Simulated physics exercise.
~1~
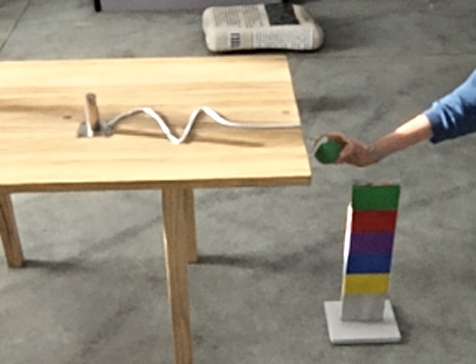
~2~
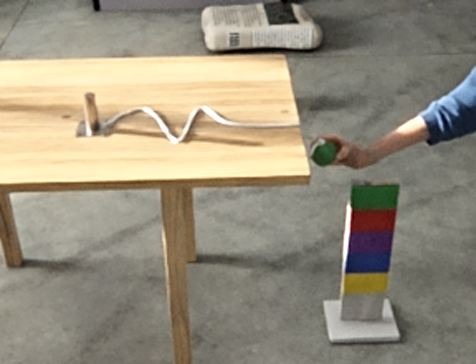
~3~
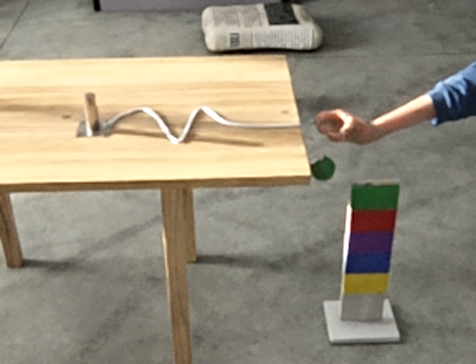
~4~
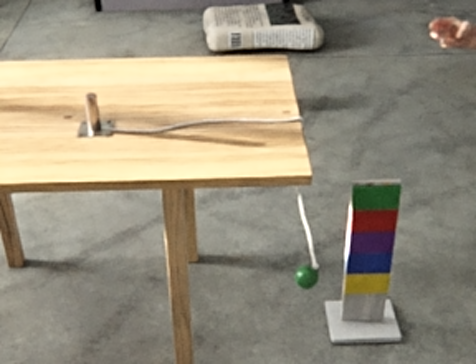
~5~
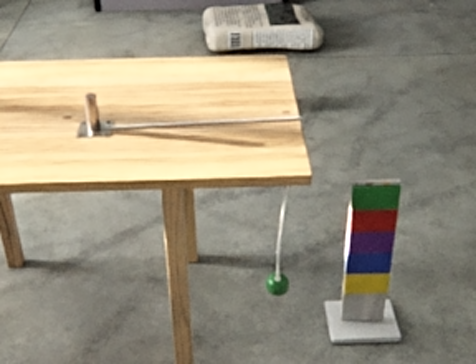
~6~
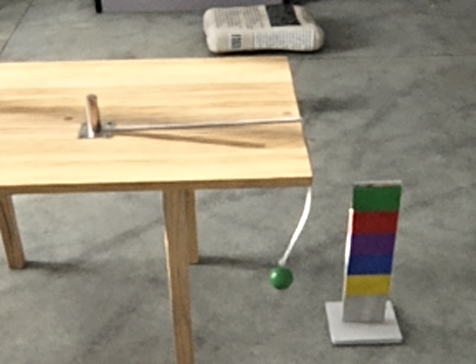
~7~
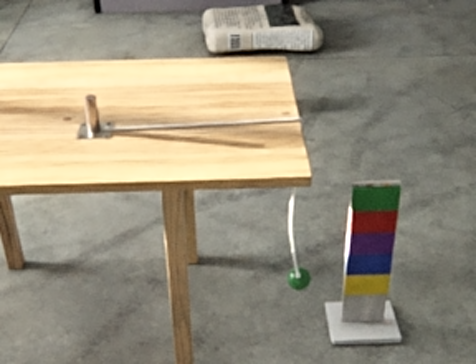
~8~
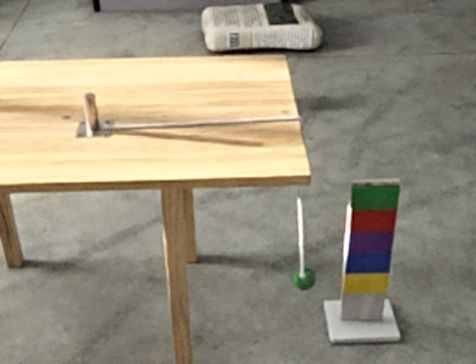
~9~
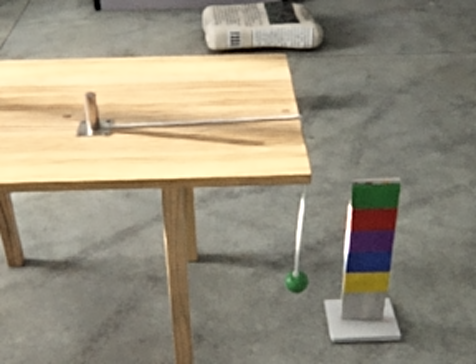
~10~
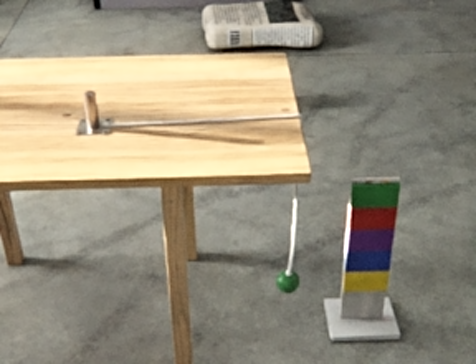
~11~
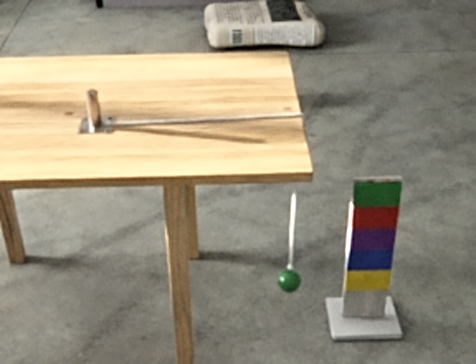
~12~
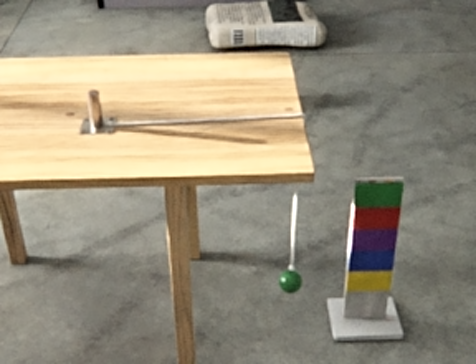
A green ball on a slack white cord dropped off the table's edge when a hand let go and drew away, pulled the cord straight, swung left and right beneath the tabletop, and settled hanging level with the yellow band of the striped board.
